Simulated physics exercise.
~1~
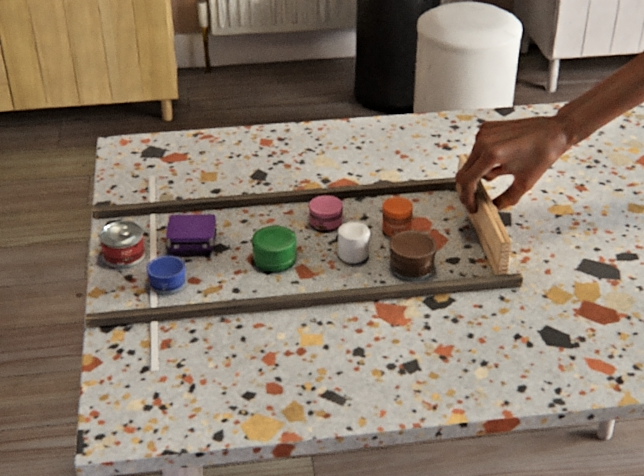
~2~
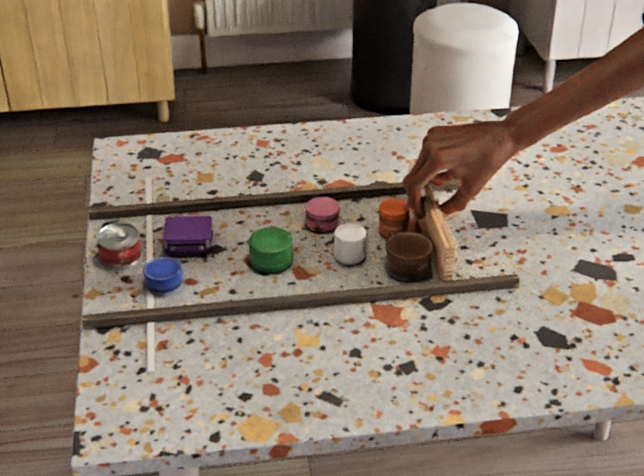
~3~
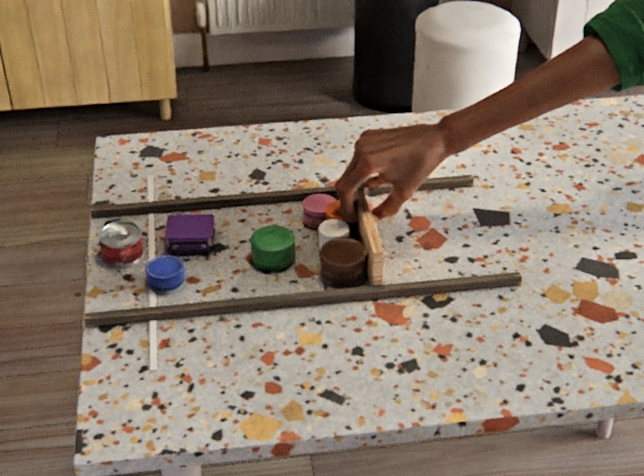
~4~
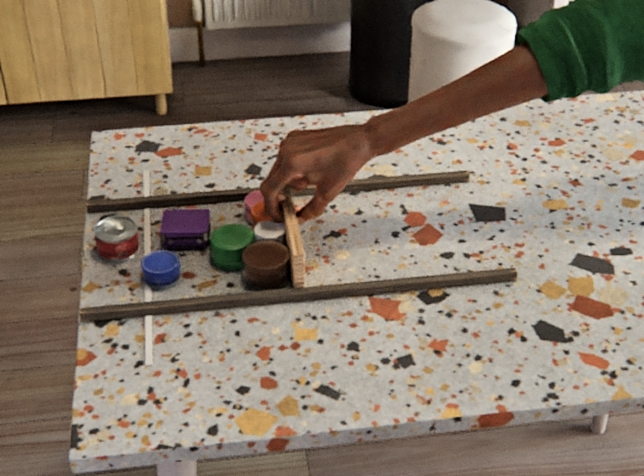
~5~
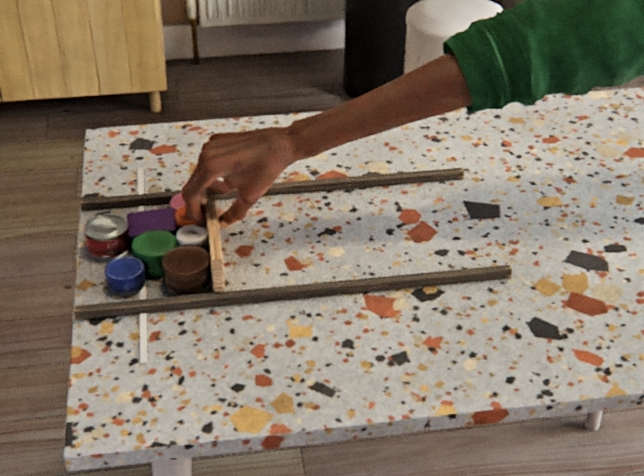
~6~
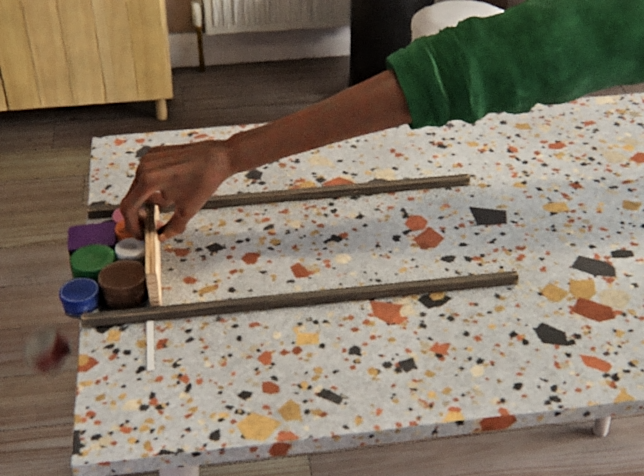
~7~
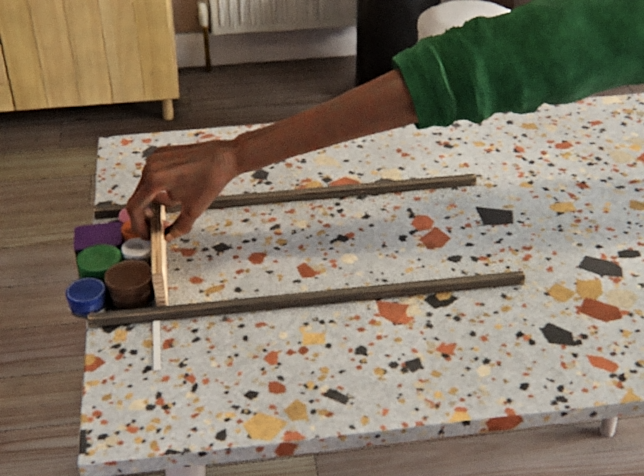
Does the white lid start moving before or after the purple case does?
The white lid starts moving before the purple case. The lid is already sliding left while the purple case is still in its place.
